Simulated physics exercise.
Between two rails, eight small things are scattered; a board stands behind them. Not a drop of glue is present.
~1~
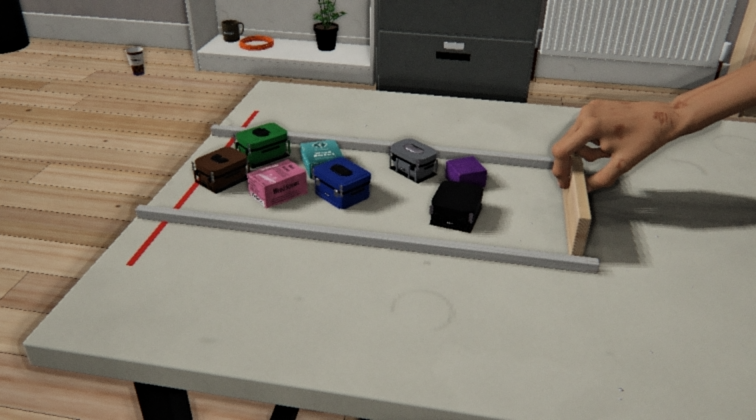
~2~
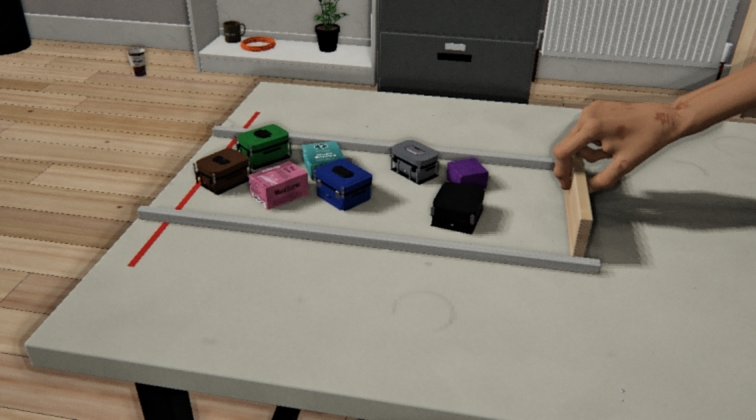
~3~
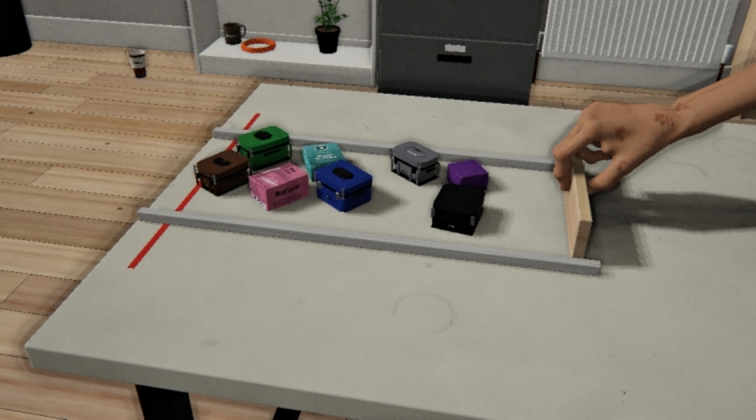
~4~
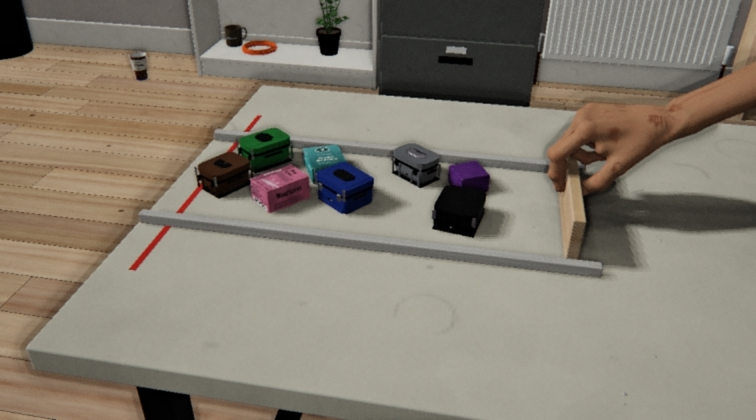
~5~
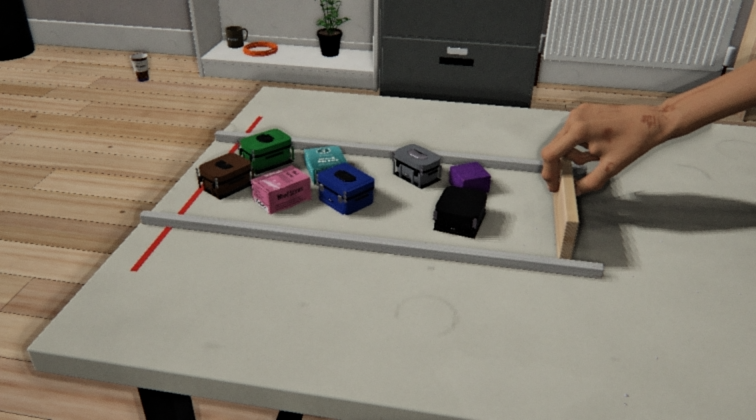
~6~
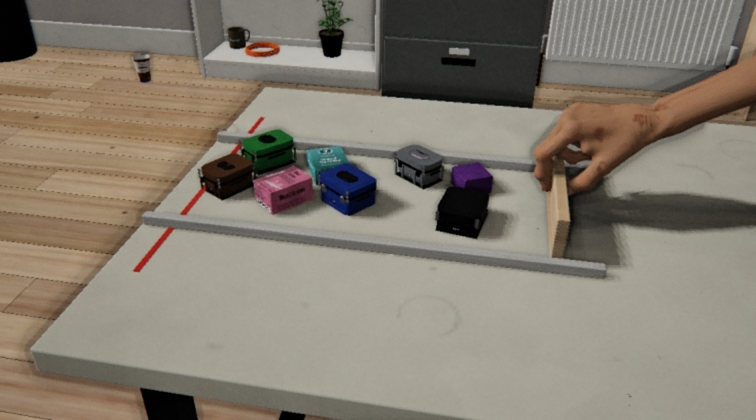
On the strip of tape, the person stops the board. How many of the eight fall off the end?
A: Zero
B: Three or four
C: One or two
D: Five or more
D, five or more.
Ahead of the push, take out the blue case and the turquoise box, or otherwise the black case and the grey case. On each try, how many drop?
Count of fallen: 4 / 3.
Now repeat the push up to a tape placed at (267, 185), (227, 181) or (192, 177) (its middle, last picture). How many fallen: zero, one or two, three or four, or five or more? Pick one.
Lab note - fallen per tape, in order: Three or four / five or more / five or more.
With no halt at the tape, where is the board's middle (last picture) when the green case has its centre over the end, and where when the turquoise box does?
(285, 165) and (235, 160), roughly.
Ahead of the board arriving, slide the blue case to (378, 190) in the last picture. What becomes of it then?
Well, this time it drops away.
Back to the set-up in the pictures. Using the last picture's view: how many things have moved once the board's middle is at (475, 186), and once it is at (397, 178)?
Note: First position 3; second position 6.
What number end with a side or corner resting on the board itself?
The count is 2.
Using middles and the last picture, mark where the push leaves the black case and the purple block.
They come to rest around (179, 184) and (213, 152).
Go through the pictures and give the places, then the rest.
Brown case (222, 170); green case (263, 145); pink box (278, 183); board (574, 191); tape (205, 173), in the first frame.
Green case (264, 146); grey case (415, 161), in the second frame.
Pink box (279, 187); black case (458, 209), in the third frame.
Brown case (225, 175); board (569, 195), in the fourth frame.
Green case (266, 151); purple block (470, 179), in the fifth frame.
Brown case (228, 176); green case (269, 151); pink box (284, 190); board (556, 194); tape (212, 179), in the sixth frame.
Soon after, none off yet; brown case at rest near (228, 176); green case at rest near (269, 151); pink box at rest near (284, 190).
After that, none off yet; brown case at rest near (228, 176); green case displaced a little near (253, 146); pink box displaced about its own width near (233, 196).
And then, none off yet; brown case tilting a little near (169, 170); green case on its side near (185, 175); pink box tilting well over near (134, 210).
In the end, the number that fall off is five or more; gone, grey case, blue case, turquoise box, pink box, green case and brown case.
